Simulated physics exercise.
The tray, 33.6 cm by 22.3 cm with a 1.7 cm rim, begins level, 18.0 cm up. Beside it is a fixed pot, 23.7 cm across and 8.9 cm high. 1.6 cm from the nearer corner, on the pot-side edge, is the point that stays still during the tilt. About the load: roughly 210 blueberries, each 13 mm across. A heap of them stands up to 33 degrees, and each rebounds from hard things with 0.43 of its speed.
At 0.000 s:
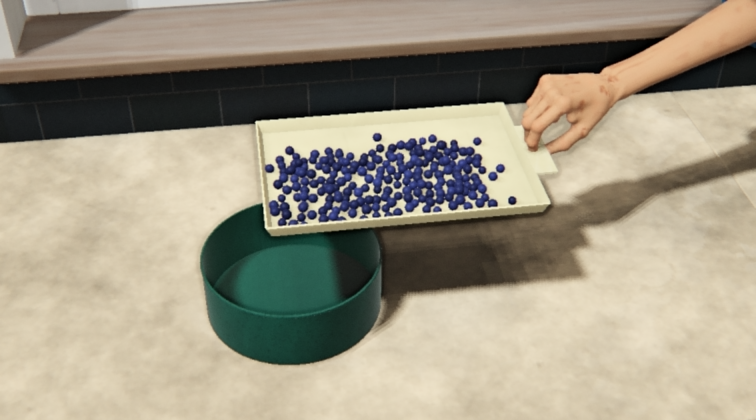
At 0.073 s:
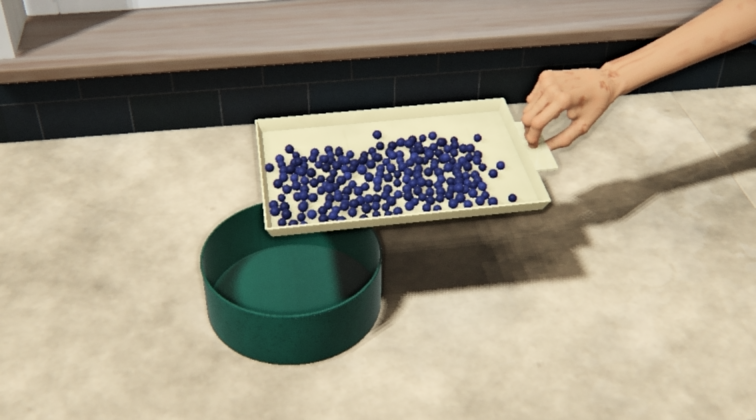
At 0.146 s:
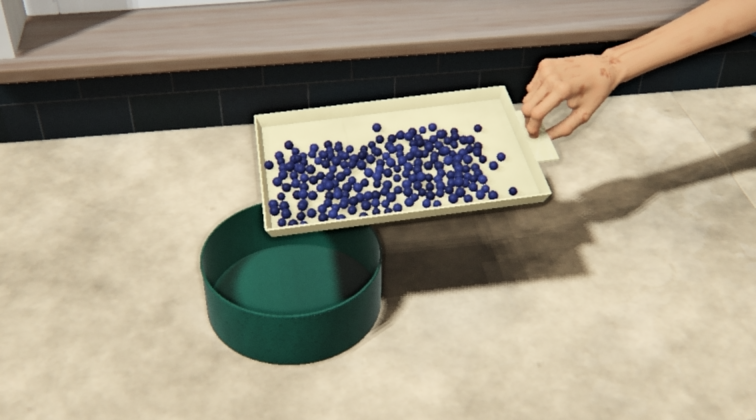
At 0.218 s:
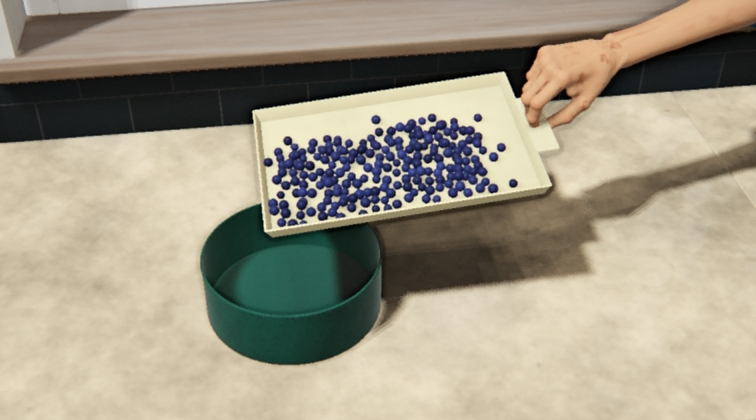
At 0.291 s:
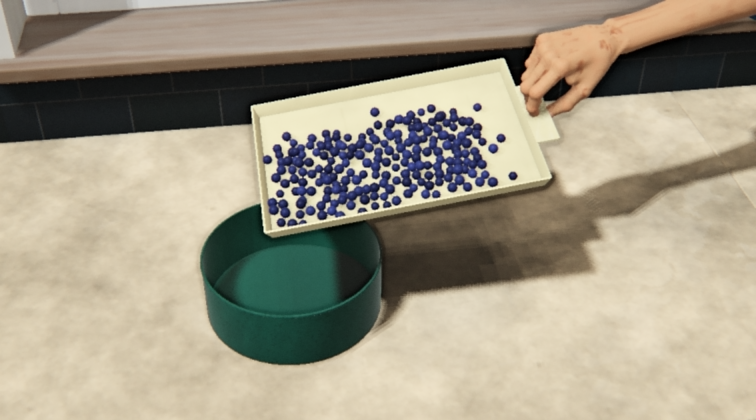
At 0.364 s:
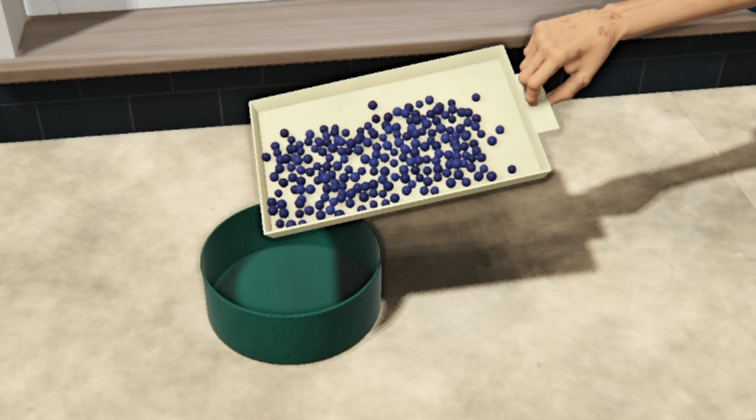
A hand reaching in from the right steadily raises its end of a shallow cream tray, tilting it down towards the left, while the camera stays still. Dark blue berries lie scattered across the tray, keeping their places on it, and its left end overhangs a round, dark green pot. The setting is a mottled beige counter seen from above, with dark tiles and a wooden ledge behind.
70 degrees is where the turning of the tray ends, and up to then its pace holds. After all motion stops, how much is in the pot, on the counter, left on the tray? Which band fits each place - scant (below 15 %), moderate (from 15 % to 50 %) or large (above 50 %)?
Pot - moderate; counter - large; tray - scant.
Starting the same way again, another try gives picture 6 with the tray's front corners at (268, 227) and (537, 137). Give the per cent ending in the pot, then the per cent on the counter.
Final per cent - pot 55, counter 25.
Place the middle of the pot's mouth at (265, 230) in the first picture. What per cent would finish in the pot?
Close to 0 in a hundred.
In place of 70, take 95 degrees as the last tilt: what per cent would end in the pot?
That comes out at some 30 per cent.
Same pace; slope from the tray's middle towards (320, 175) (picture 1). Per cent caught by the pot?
50 %.
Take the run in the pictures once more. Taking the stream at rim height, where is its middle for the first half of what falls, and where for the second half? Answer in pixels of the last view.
Earlier half close to (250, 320), later half at (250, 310) in pixels.
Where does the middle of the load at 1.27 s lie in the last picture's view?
Around (326, 155).
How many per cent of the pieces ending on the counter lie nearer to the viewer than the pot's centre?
Share: Some 100 %.
After 0.91 s, tilt 41 degrees; the tray holds 100 %, the pot 0 %.
After 1.27 s, tilt 58 degrees; the tray holds 100 %, the pot 0 %.
After 1.72 s, tilt 70 degrees; the tray holds 50 %, the pot 10 %.
At rest (3.2 s), pot 35 %, counter 60 %, tray 5 %.
